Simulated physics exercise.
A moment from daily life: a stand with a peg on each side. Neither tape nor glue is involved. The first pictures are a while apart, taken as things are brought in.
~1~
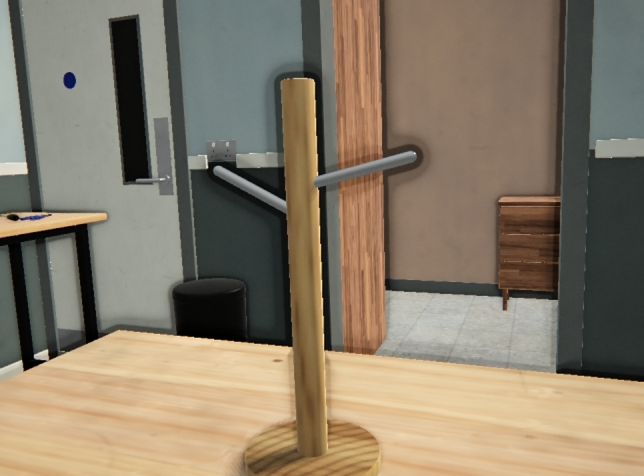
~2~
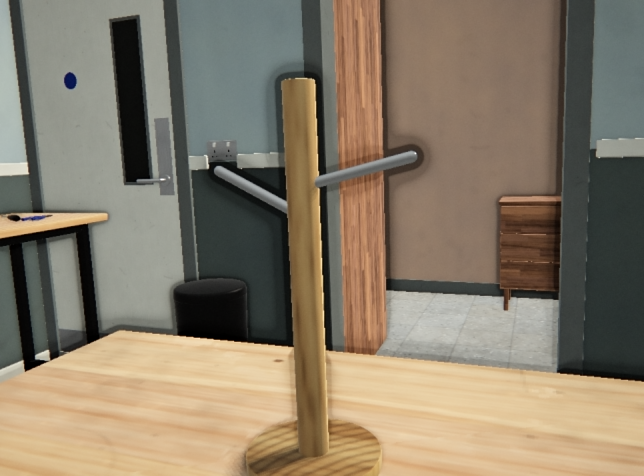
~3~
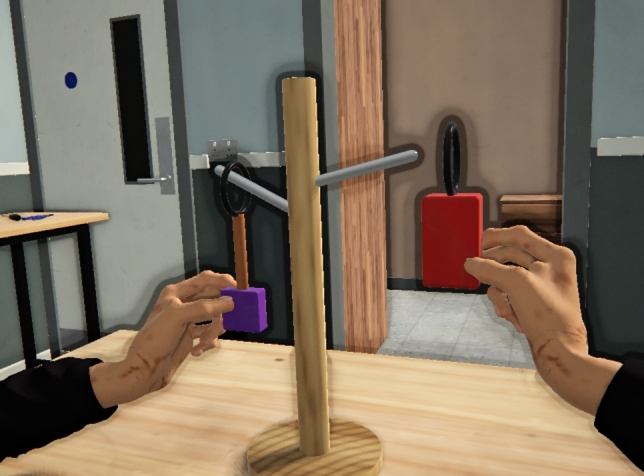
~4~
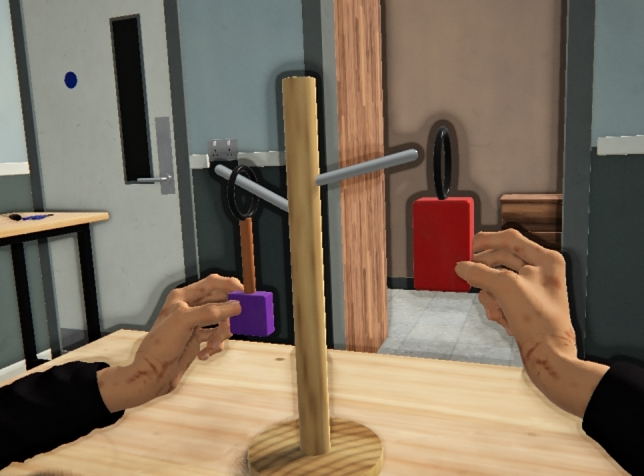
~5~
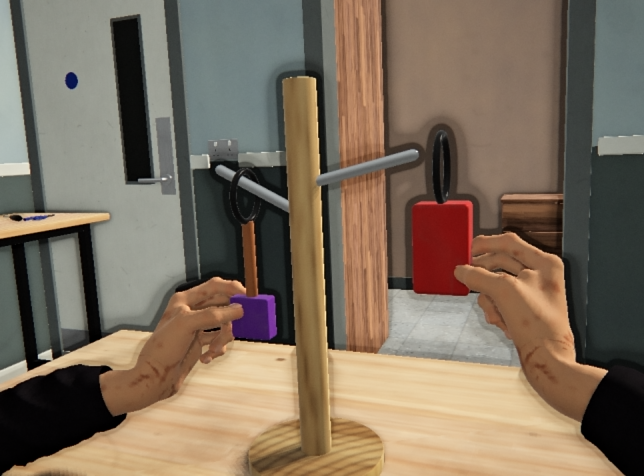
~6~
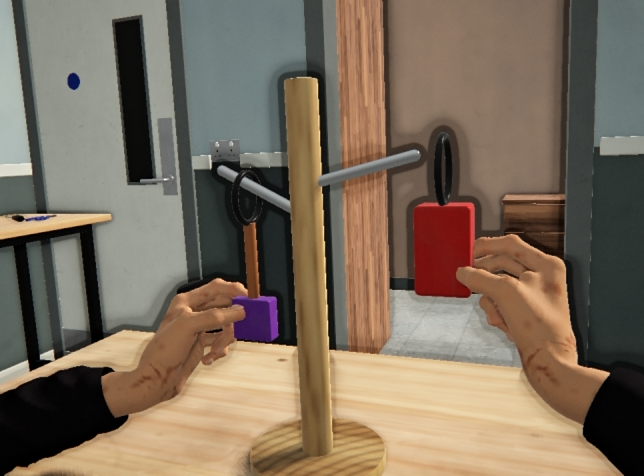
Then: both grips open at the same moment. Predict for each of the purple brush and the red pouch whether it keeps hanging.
One by one: Purple brush: On; red pouch: Off.
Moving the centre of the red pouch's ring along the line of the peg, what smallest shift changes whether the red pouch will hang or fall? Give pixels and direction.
28 pixels left.
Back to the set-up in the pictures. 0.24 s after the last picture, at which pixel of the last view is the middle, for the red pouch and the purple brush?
(446, 397), then (278, 277).
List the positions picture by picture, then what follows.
In the first frame, peg stand (312, 281).
In the second frame, peg stand (313, 281).
In the third frame, still on the way; purple brush (240, 247); peg stand (314, 280).
In the fourth frame, still on the way; red pouch (443, 208); peg stand (314, 280).
In the fifth frame, still on the way; purple brush (250, 254); peg stand (315, 280).
In the sixth frame, in place, still held; purple brush (251, 255); red pouch (445, 214); peg stand (317, 281).
Then, 0.14 s after the last picture, purple brush tipped 11° from how it was near (262, 269); red pouch moved about its own width near (445, 262).
Then, 0.24 s after the last picture, purple brush tipped 10° from how it was near (278, 277); red pouch falling near (446, 398).
At rest, the purple brush stays on its peg, near (282, 279); the red pouch falls off, near (446, 413).
